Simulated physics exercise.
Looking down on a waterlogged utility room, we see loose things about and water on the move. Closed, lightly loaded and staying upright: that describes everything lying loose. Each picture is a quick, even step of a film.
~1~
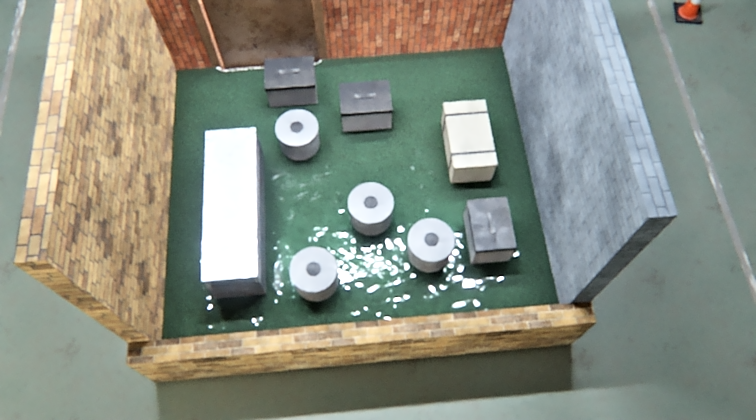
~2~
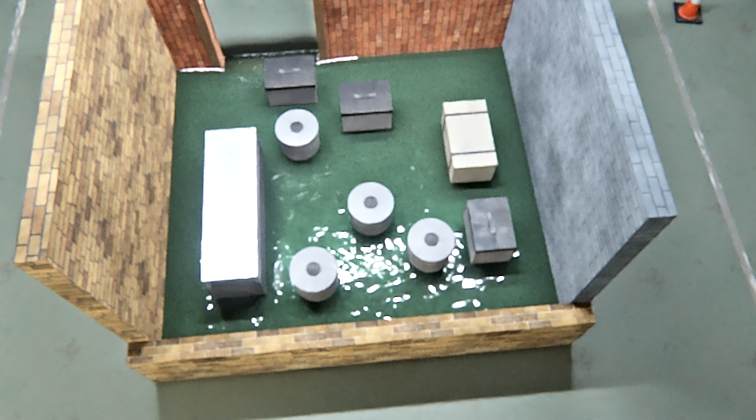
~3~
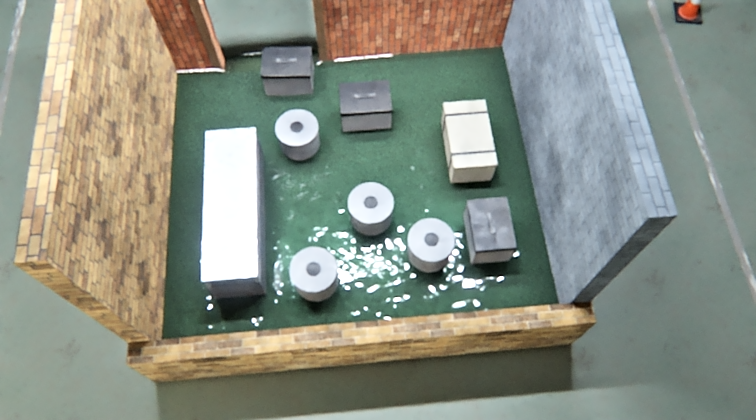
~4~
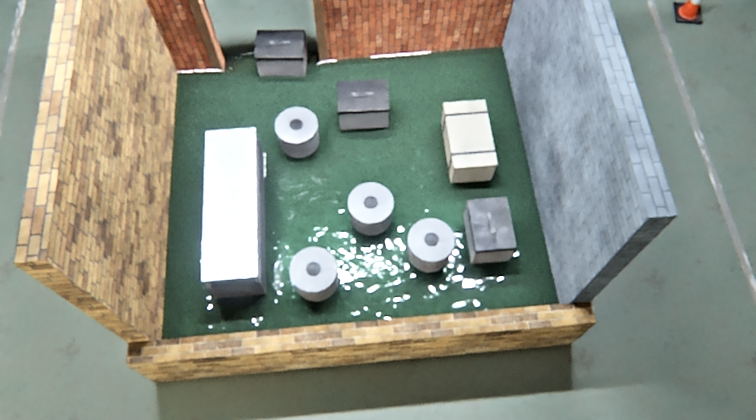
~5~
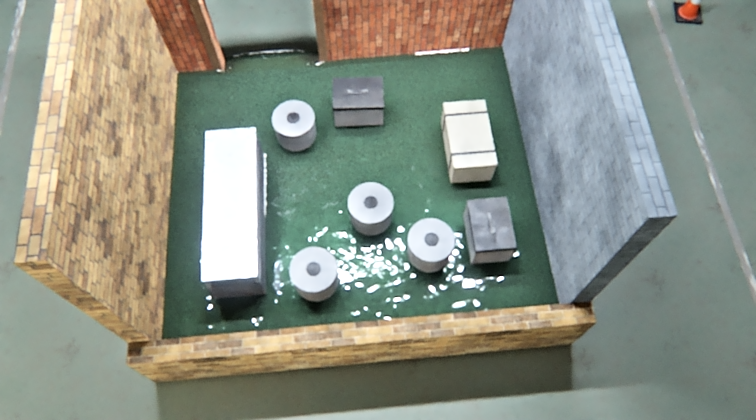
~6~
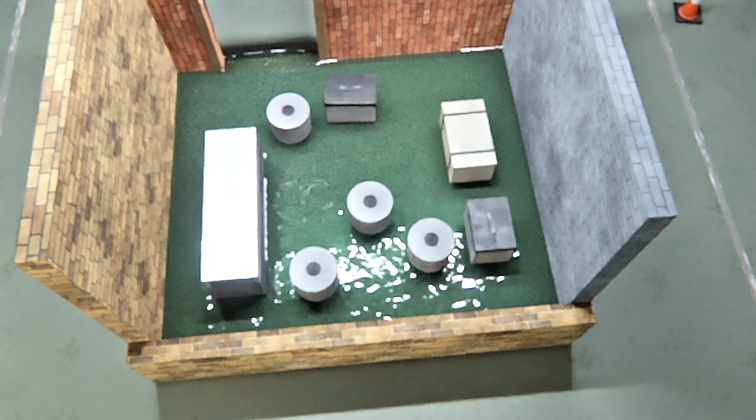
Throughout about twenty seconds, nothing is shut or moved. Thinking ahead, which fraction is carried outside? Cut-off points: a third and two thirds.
The share will most likely be one third to two thirds.
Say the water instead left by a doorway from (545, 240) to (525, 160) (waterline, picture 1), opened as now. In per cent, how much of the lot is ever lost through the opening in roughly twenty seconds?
60 %.
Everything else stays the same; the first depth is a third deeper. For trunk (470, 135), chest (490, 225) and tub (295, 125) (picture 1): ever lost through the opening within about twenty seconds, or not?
In the order given: Lost, never lost and lost.
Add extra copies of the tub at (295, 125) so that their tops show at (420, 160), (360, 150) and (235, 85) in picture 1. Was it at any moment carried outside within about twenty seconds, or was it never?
The first departs, the second departs, the third departs.
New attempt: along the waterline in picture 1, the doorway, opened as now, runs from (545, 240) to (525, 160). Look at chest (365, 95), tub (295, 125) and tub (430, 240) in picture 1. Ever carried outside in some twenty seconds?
Each object, in the order asked: Flushed / not flushed / flushed.
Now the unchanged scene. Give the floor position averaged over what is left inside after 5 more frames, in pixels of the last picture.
Their centre sits close to (363, 176) on the floor of the last picture.
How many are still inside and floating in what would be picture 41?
It adds up to 4.
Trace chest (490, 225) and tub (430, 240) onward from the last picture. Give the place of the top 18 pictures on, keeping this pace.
First near (468, 207), second near (401, 218).
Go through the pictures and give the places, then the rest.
The first picture shows a tub at (297, 127) floats; a chest at (365, 97) floats; 0 of 8 have shifted.
The second picture shows a tub at (297, 127), afloat; a chest at (365, 97), afloat; 0 of 8 have shifted.
The third picture shows a tub at (297, 127), afloat; a chest at (365, 97) floats; 1 of 8 have shifted.
The fourth picture shows a tub at (296, 125), afloat, close to its start; a chest at (363, 95) floats, close to its start; 1 of 8 have shifted.
The fifth picture shows a tub at (293, 118) floats, close to its start; a chest at (358, 92), afloat, close to its start; 3 of 8 have shifted.
The sixth picture shows a tub at (288, 111) floats, close to its start; a chest at (351, 88), afloat, close to its start; 3 of 8 have shifted.
A moment on, 1 of 8 are out; 7 afloat.
Next, 3 of 8 are out; 5 afloat.
Later, 4 of 8 are out; 4 afloat.
In the end, 5 of 8 are out; 3 afloat.
